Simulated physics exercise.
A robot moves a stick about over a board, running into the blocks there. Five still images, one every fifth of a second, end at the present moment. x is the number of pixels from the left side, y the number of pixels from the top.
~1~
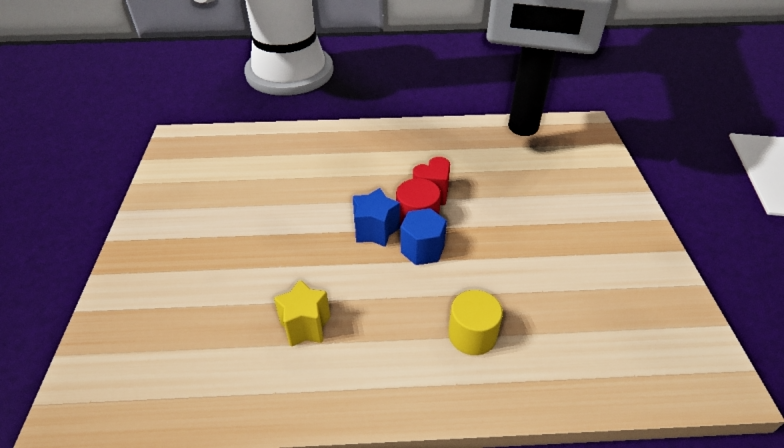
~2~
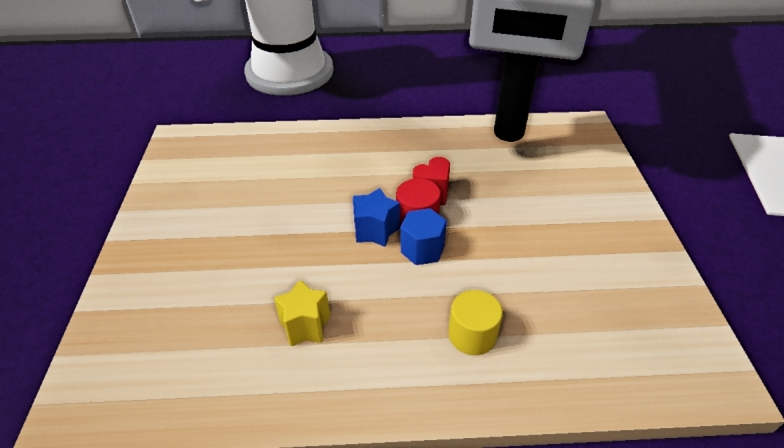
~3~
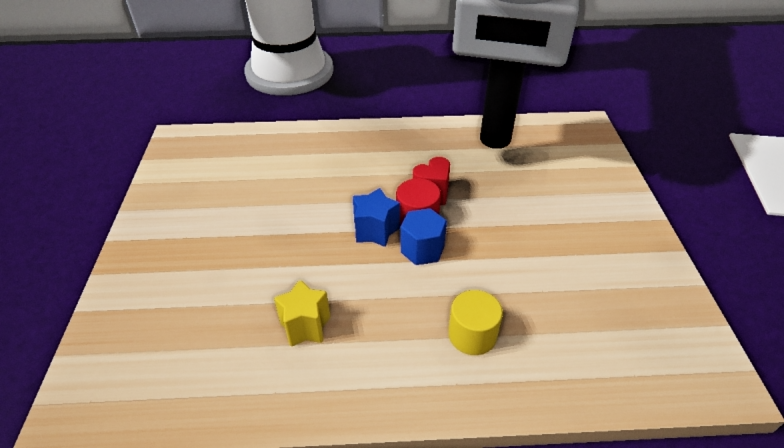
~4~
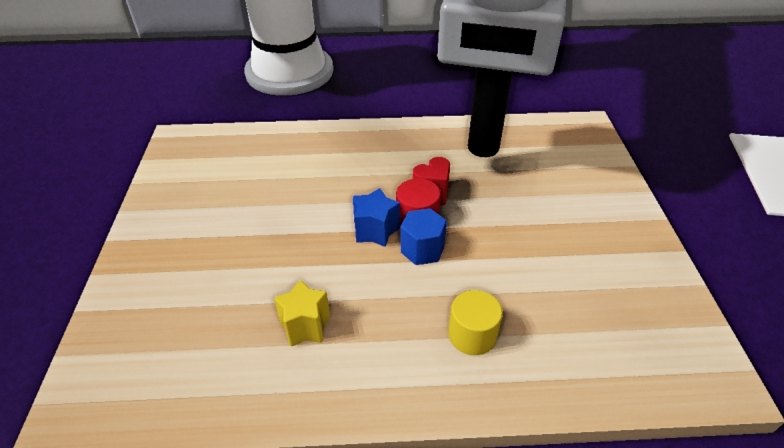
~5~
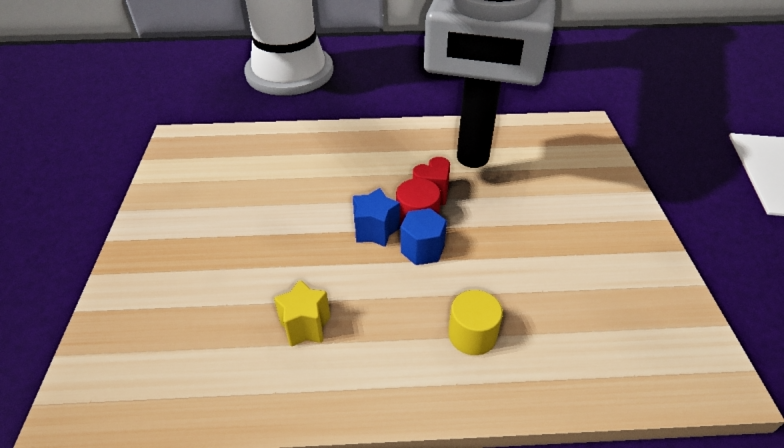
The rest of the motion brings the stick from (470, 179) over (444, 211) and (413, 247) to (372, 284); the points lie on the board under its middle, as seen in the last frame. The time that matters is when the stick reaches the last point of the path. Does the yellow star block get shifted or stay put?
Stays put.
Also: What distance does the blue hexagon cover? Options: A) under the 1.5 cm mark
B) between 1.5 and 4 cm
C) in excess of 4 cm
It's C.
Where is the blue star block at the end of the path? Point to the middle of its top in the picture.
For the centre of its top, I'd go with (313, 213).
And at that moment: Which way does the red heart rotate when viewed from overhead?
It swings round clockwise.
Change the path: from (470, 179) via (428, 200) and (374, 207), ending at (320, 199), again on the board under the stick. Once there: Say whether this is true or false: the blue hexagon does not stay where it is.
The statement is correct.
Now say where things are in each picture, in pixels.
The first frame shows stick's lower end (523, 129); yellow star block (300, 300); blue star block (374, 204); red round block (419, 192); blue hexagon (424, 223); red heart (434, 168).
The second frame shows stick (509, 134); blocks still.
The third frame shows stick (495, 141); blocks still.
The fourth frame shows stick (483, 149); blocks still.
The fifth frame shows stick (473, 159); yellow star block (300, 300); blue star block (374, 204); red round block (419, 192); blue hexagon (424, 223); red heart (434, 168).
What follows on the original path. One third of the way, stick (445, 192); blue star block (369, 206), turned 15° clockwise; red round block (410, 196); blue hexagon (423, 226); red heart (421, 169), turned 20° clockwise.
Two thirds of the way, stick (414, 227); blue star block (331, 214), turned 50° clockwise; red round block (372, 218); blue hexagon (410, 250), turned 45° anticlockwise; red heart (421, 170), turned 35° clockwise.
At the end, stick (371, 264); yellow star block still; blue star block (313, 213), turned 90° clockwise; red round block (336, 239); blue hexagon (393, 287), turned 90° anticlockwise; red heart (421, 170), turned 35° clockwise.
